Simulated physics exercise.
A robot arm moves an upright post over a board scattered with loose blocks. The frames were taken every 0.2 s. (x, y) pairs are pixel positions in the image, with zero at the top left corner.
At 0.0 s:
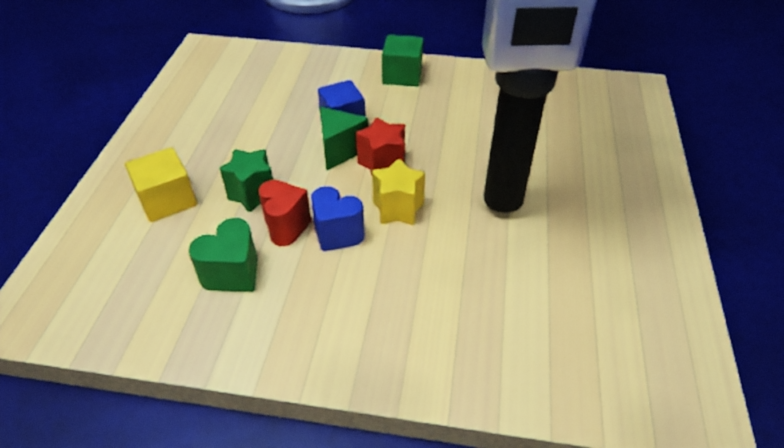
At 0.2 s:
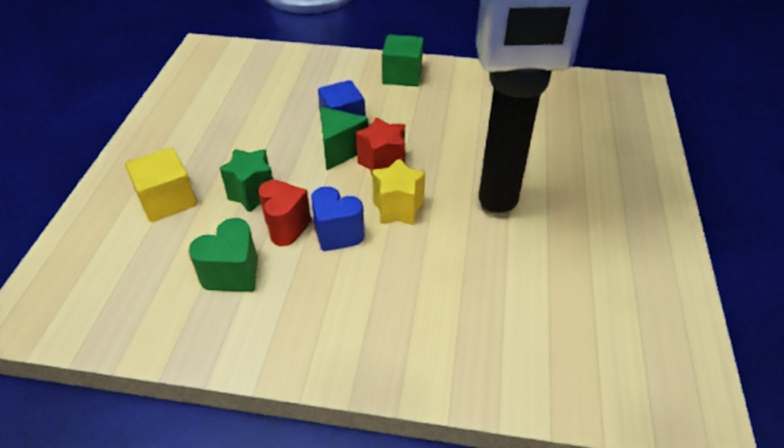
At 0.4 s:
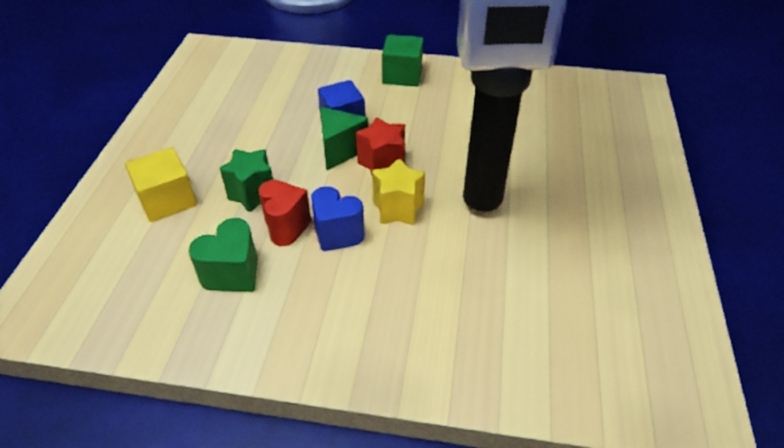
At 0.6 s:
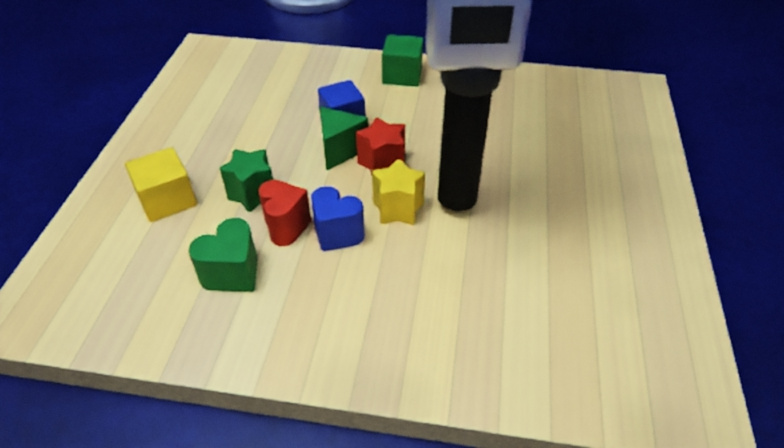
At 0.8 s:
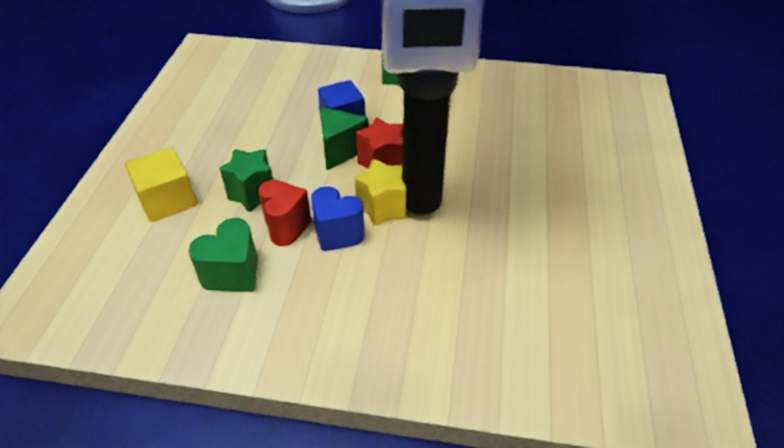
A robot arm moves a black post left across the board and nudges the yellow star.
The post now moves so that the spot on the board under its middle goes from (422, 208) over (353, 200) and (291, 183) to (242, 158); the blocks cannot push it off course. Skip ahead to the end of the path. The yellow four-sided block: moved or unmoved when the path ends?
That block remains where it is.
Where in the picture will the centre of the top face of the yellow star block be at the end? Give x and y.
It will likely be found at (256, 172).
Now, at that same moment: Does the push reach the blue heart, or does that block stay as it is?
It gets pushed out of place.
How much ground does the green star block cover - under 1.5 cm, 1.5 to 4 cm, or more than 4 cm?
It shifts by 1.5 to 4 cm.
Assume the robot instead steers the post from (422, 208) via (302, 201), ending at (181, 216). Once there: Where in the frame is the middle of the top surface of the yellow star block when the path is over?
Its top middle: (127, 192).
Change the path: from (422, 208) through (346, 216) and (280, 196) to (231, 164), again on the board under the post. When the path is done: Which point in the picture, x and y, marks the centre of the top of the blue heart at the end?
Somewhere near (296, 215).
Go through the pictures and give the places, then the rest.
The first picture shows tip of the post (503, 199), middles of tops, yellow four-sided block (155, 168), green star block (246, 162), blue heart (334, 203), yellow star block (398, 177).
The second picture shows post (498, 199), nothing pushed.
The third picture shows post (483, 198), nothing pushed.
The fourth picture shows post (457, 198), nothing pushed.
The fifth picture shows post (422, 200), yellow four-sided block (155, 168), green star block (246, 162), blue heart (334, 203), yellow star block (383, 176).
The first path, step by step. One third of the way, post (352, 193); blue heart (316, 206), turned 55° anticlockwise; yellow star block (309, 177), turned 20° anticlockwise.
Two thirds of the way, post (290, 176); green star block (220, 163), turned 45° clockwise; blue heart (315, 206), turned 60° anticlockwise; yellow star block (260, 174), turned 60° anticlockwise.
At the end, post (241, 150); yellow four-sided block unmoved; green star block (217, 164), turned 55° clockwise; blue heart (315, 206), turned 60° anticlockwise; yellow star block (256, 172), turned 70° anticlockwise.
